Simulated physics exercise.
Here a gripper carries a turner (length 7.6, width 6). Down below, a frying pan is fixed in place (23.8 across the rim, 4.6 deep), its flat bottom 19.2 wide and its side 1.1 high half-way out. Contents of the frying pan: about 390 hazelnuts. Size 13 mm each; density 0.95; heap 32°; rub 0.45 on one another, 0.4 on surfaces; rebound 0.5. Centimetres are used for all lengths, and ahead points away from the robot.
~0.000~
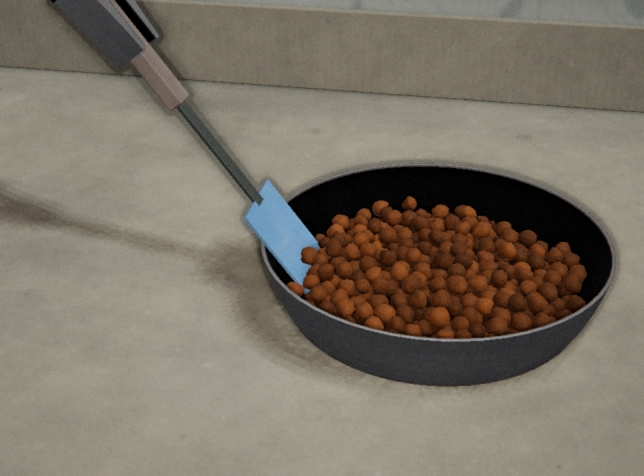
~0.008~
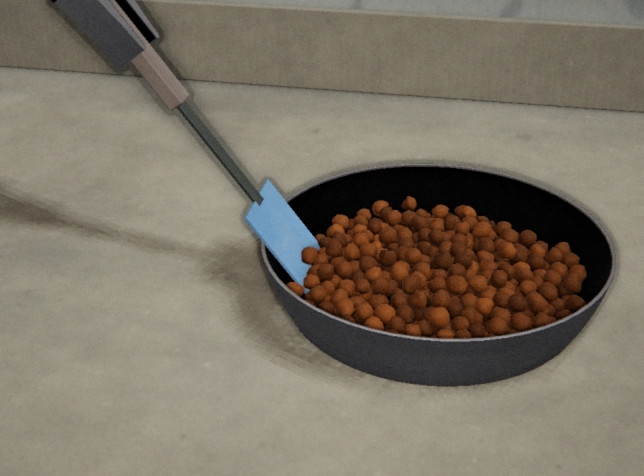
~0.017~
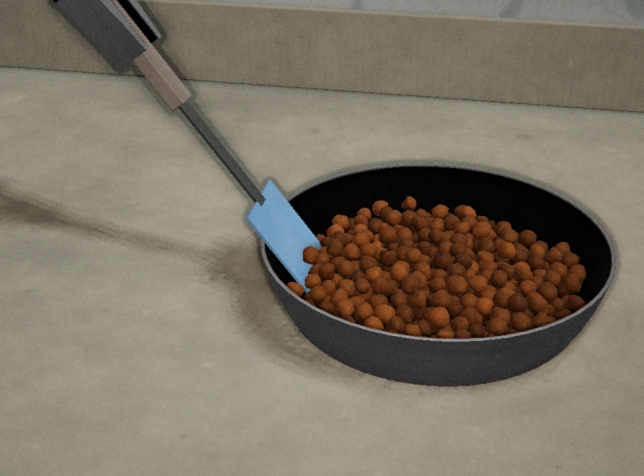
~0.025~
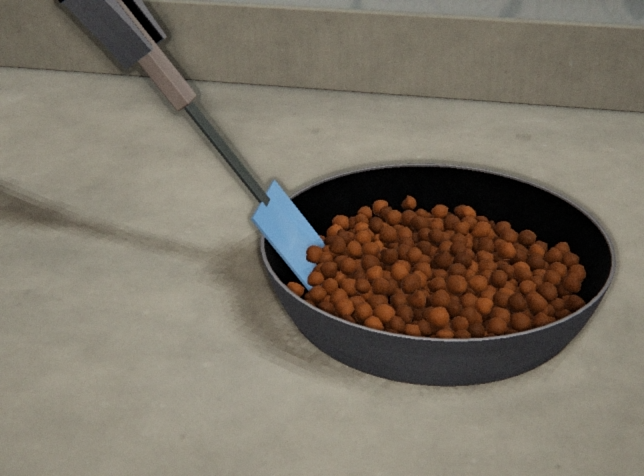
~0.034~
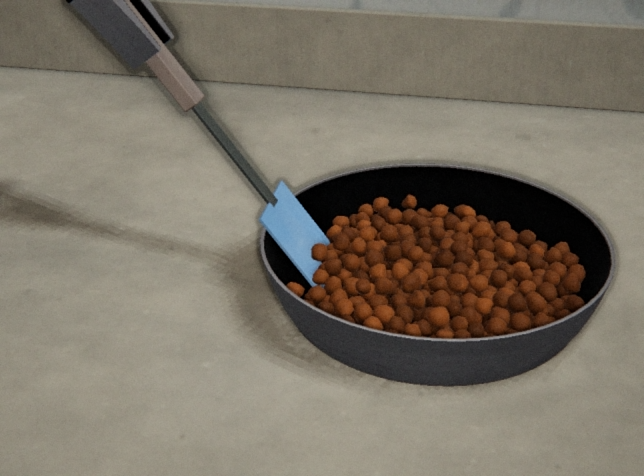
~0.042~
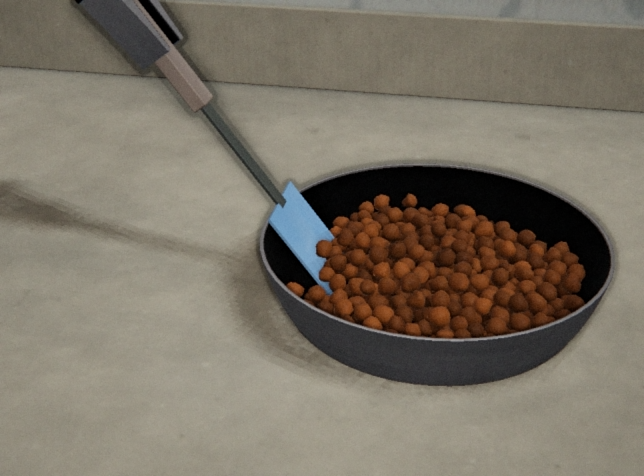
A dark frying pan heaped with small reddish-brown hazelnuts sits right of centre on a mottled grey-beige countertop, seen from above at an angle by a still camera. A gripper at the upper left holds a turner with a thin dark shaft and a light blue blade, which rests inside the pan's left edge. The turner slides slightly rightward against the hazelnuts, nudging those beside the blade while most stay put.
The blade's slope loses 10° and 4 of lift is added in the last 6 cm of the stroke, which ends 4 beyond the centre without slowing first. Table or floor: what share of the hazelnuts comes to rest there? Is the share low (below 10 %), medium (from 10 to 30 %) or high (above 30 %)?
The share is low, below 10 %.
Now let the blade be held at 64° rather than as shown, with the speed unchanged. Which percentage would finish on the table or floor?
It would then be close to 5 %.
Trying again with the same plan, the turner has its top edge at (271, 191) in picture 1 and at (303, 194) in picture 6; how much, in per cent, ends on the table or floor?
Around 10 per cent finishes on the table or floor.
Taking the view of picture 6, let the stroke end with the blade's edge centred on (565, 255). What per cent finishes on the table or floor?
Close to 15 per cent finishes on the table or floor.
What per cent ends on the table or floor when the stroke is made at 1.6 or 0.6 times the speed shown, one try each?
15 and 0 %.
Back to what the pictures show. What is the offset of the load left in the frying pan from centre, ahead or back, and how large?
Ahead, by around 3.0 cm.
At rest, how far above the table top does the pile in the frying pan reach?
Some 5.5 cm above the table.
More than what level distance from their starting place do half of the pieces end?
Some 1 cm.
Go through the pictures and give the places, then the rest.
In the first frame, the turner top edge at (256, 198), sloping 53°; upper third of the load around (440, 270), from x 295 to 580, top at y 205; 387 in the frying pan.
In the second frame, the turner top edge at (256, 198), sloping 53°; upper third of the load around (440, 270), from x 295 to 580, top at y 205.
In the third frame, the turner top edge at (258, 198), sloping 53°; upper third of the load around (439, 270), from x 295 to 580, top at y 205.
In the fourth frame, the turner top edge at (263, 199), sloping 53°; upper third of the load around (437, 268), from x 295 to 575, top at y 205.
In the fifth frame, the turner top edge at (271, 200), sloping 53°; upper third of the load around (430, 263), from x 295 to 575, top at y 205.
In the sixth frame, the turner top edge at (279, 200), sloping 53°; upper third of the load around (425, 259), from x 295 to 575, top at y 200; 387 in the frying pan.
After 0.09 s, sloping 53°, highest piece 5 above the table; 387 in the frying pan.
After 0.13 s, sloping 49°, highest piece 8 above the table; 387 in the frying pan.
After 0.35 s, sloping 43°, highest piece 6 above the table; 373 in the frying pan, 11 on the table or floor, 3 on the blade or in flight.
After 1.40 s, sloping 43°, highest piece 5 above the table; 372 in the frying pan, 15 on the table or floor.
In the end, 372 in the frying pan, 15 on the table or floor. That is 4 % on the table or floor.
